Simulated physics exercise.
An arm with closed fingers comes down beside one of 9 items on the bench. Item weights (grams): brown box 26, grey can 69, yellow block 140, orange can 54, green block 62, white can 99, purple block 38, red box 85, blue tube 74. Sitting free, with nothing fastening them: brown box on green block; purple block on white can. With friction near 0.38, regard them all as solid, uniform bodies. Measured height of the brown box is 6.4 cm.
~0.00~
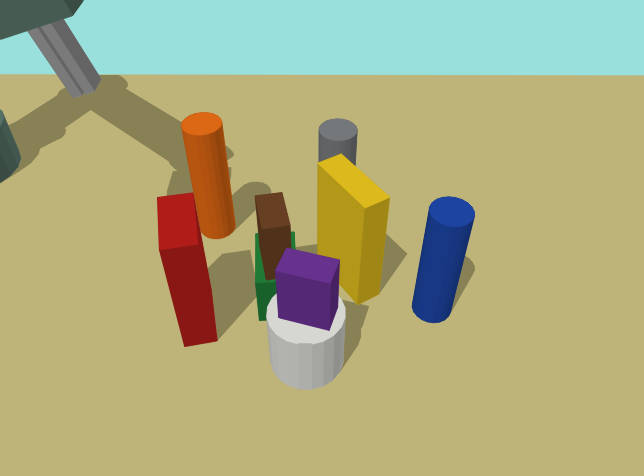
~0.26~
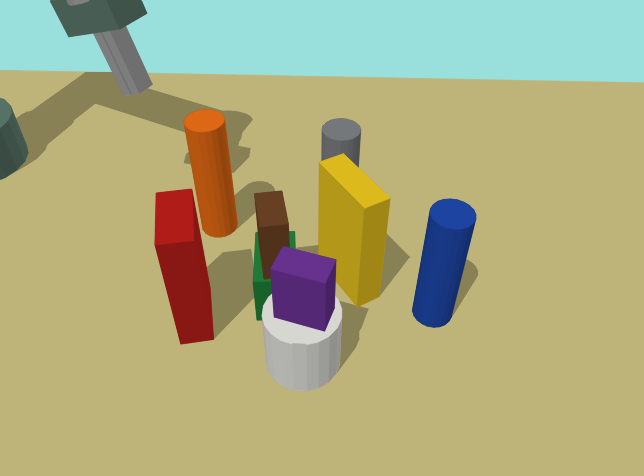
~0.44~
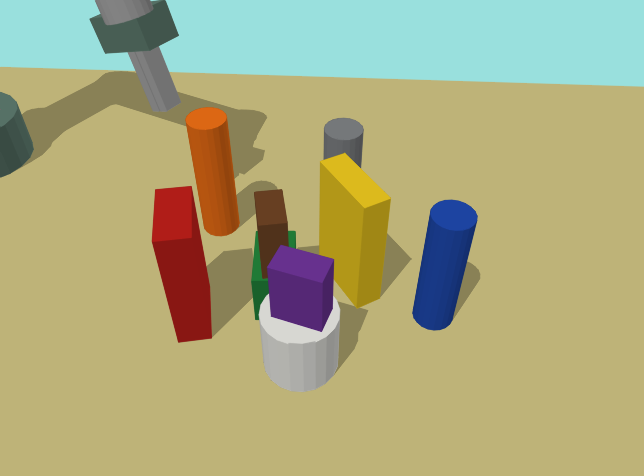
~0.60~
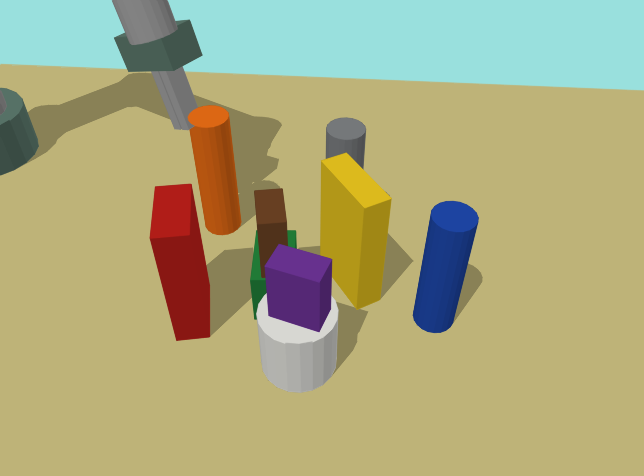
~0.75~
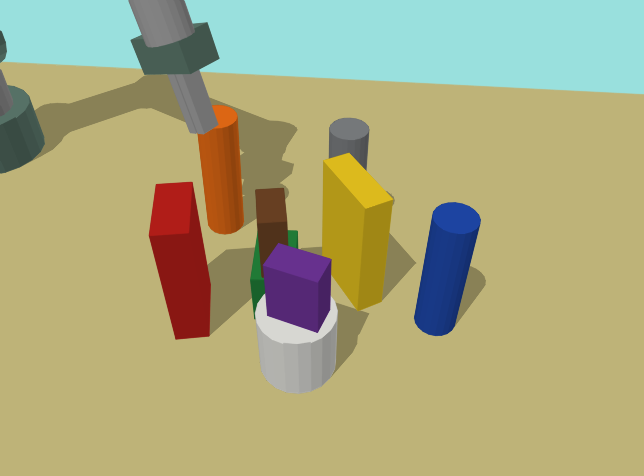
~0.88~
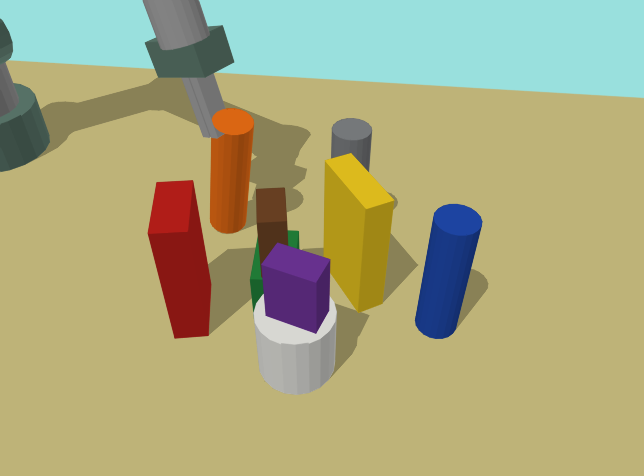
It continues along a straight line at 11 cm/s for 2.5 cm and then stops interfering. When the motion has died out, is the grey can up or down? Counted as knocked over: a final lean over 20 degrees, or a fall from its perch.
At the end the grey can is erect.
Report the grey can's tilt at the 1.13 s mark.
Tilt: Around 0°.
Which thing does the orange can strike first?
That would be the yellow block.
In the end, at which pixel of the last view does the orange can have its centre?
(269, 213).
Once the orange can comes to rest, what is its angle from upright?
It comes to rest some 60° from upright.
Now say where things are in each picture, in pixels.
The first picture shows gripper tip (80, 66), orange can (210, 179) not leaning; grey can (336, 181).
The second picture shows gripper tip (133, 70), orange can (212, 176) not leaning; brown box (272, 235), yellow block (350, 232).
The third picture shows gripper tip (163, 88), orange can (214, 175) not leaning; green block (275, 274), white can (300, 336).
The fourth picture shows gripper tip (185, 107), orange can (216, 173) not leaning; purple block (299, 288), red box (183, 265).
The fifth picture shows gripper tip (201, 110), orange can (221, 173) tipped 3°; blue tube (444, 273).
The sixth picture shows gripper tip (215, 114), orange can (230, 174) tipped 10°; grey can (349, 184).
By 1.13 s, tilt orange can 29°.
By 1.43 s, yellow block and orange can touch at 1.23 s; green block and orange can touch at 1.26 s; tilt orange can 61°.
By 1.88 s, tilt orange can 61°.
In the end orange can is over (lying or leaning past 20°); 8 still stand.
